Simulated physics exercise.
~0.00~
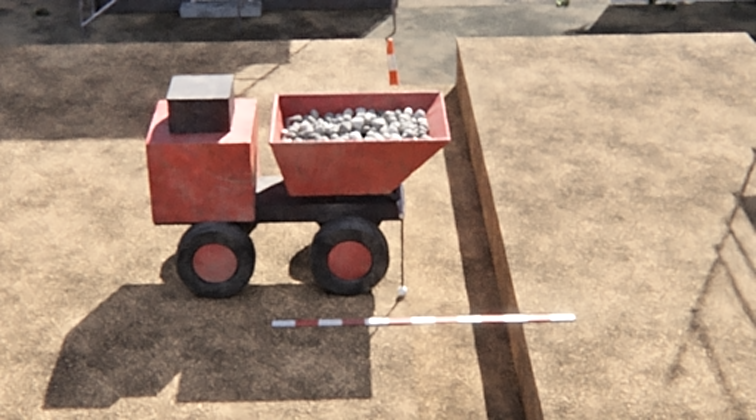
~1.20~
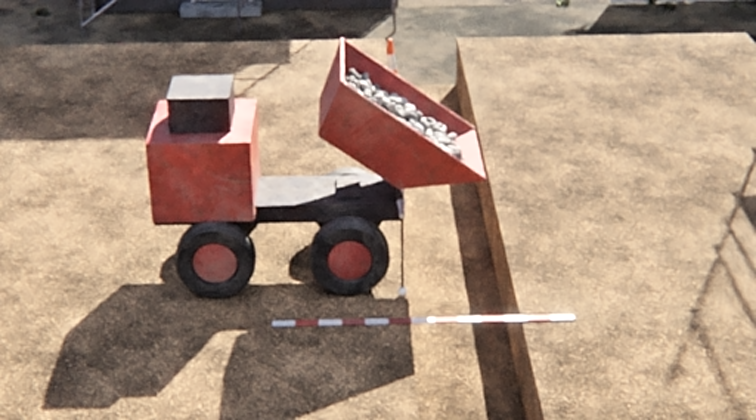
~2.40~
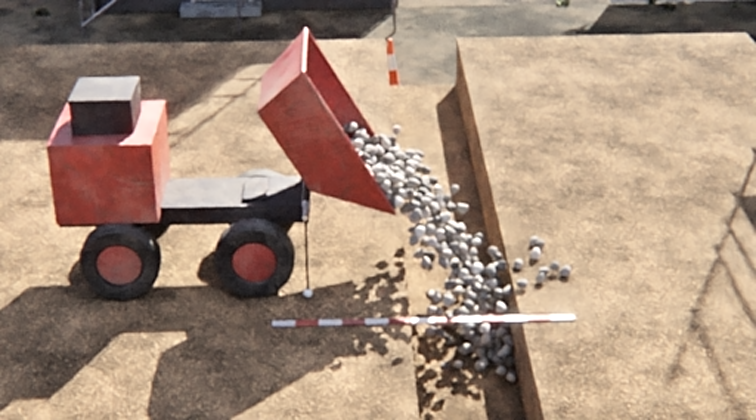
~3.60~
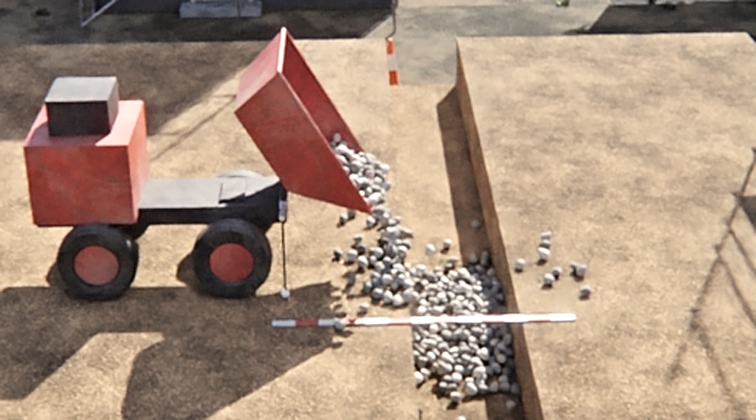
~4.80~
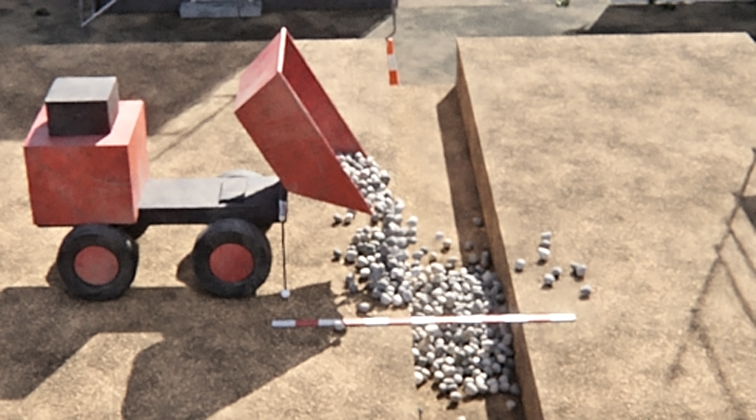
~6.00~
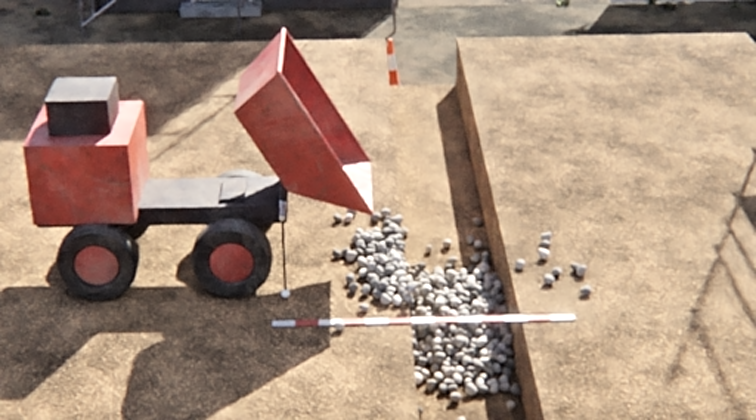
Red toy-like dumper tipping its skip and pulling away left, spilling pale cobbles mostly into a trench, leaving some short of it.
